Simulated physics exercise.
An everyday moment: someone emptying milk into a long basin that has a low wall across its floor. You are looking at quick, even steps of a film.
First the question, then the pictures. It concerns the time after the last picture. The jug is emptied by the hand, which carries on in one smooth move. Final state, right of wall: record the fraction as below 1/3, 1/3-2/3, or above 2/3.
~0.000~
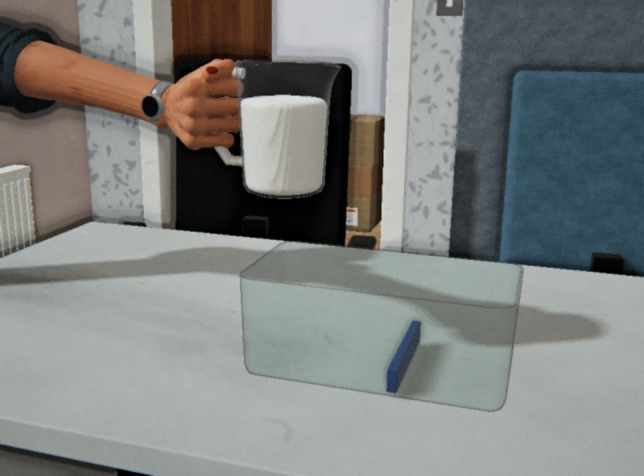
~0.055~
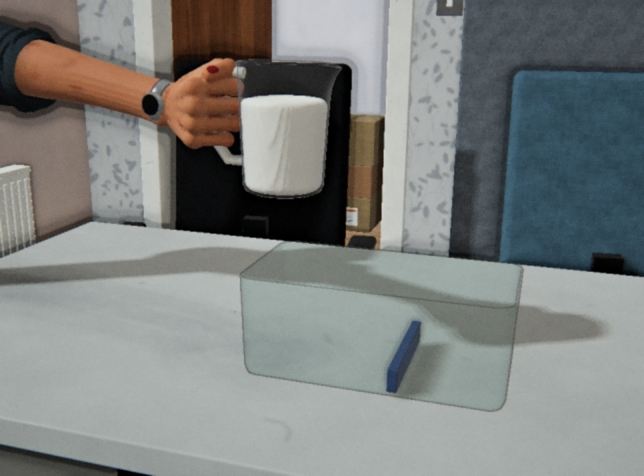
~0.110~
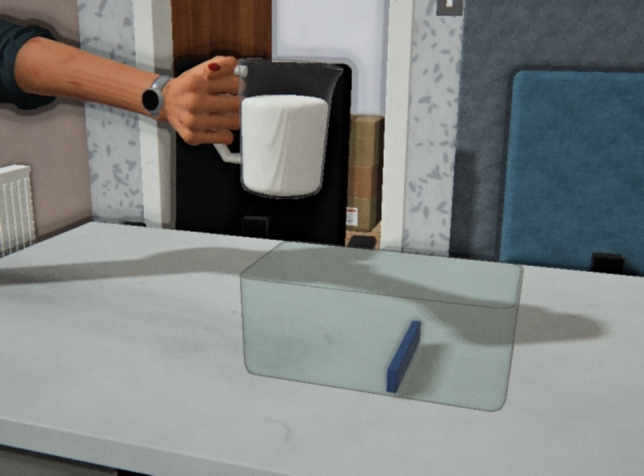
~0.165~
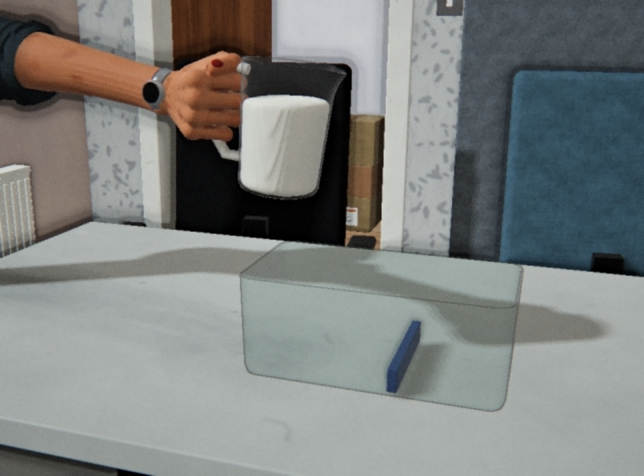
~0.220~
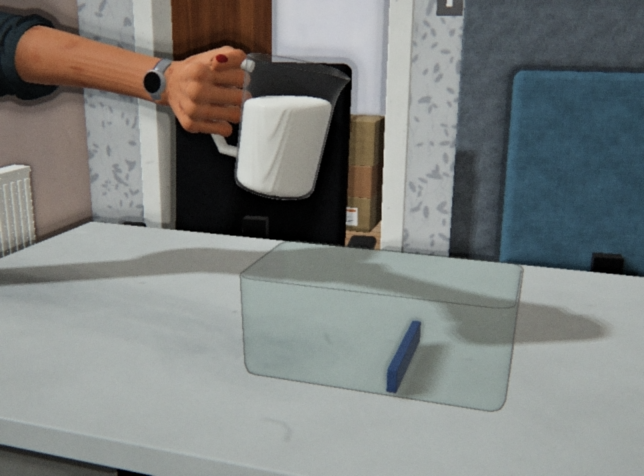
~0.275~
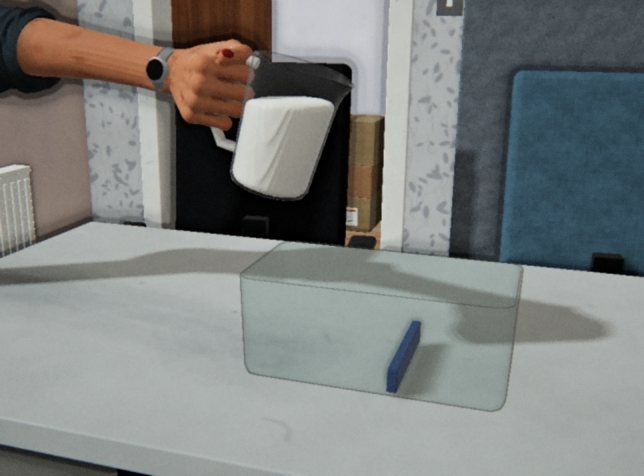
The share right of the wall is a middling part, a third to two thirds.
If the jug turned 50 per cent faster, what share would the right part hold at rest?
Roughly 30 in a hundred.
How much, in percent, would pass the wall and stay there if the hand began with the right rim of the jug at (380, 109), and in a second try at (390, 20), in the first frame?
Near 65 in a hundred first, near 55 in a hundred second.
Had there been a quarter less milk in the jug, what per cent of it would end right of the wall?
30 in a hundred.
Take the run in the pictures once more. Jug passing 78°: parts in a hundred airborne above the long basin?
It's close to 15 per cent.
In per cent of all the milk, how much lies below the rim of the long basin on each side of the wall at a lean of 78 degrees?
Left part close to 0 in a hundred, right part close to 0.
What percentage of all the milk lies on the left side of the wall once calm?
That is roughly 50 percent of it.
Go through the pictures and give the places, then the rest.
Tilt 0°; pouring edge (340, 66); surface from (247, 99) to (326, 102); the long basin's rim runs from (262, 259) to (520, 287); the wall's top is at (405, 345), in the first picture.
Tilt 1°; pouring edge (340, 67); surface from (247, 99) to (326, 102), in the second picture.
Tilt 3°; pouring edge (342, 69); surface from (248, 99) to (328, 103), in the third picture.
Tilt 6°; pouring edge (345, 73); surface from (248, 99) to (329, 103), in the fourth picture.
Tilt 10°; pouring edge (349, 78); surface from (250, 101) to (331, 103), in the fifth picture.
Tilt 16°; pouring edge (354, 86); surface from (251, 104) to (335, 105), in the sixth picture.
A moment on, the jug is tipped on its side and 87 per cent is still to pour, 1 is left of the wall and 0 right of it.
Next, the jug is tipped right over and 20 per cent is still to pour, 21 is left of the wall and 36 right of it.
Then the jug is tipped right over and 0 per cent is still to pour, 52 is left of the wall and 45 right of it.
Later the jug is tipped right over and 0 per cent is still to pour, 52 is left of the wall and 46 right of it.
At rest 52 per cent lies left of the wall, 46 right of it and 2 outside.
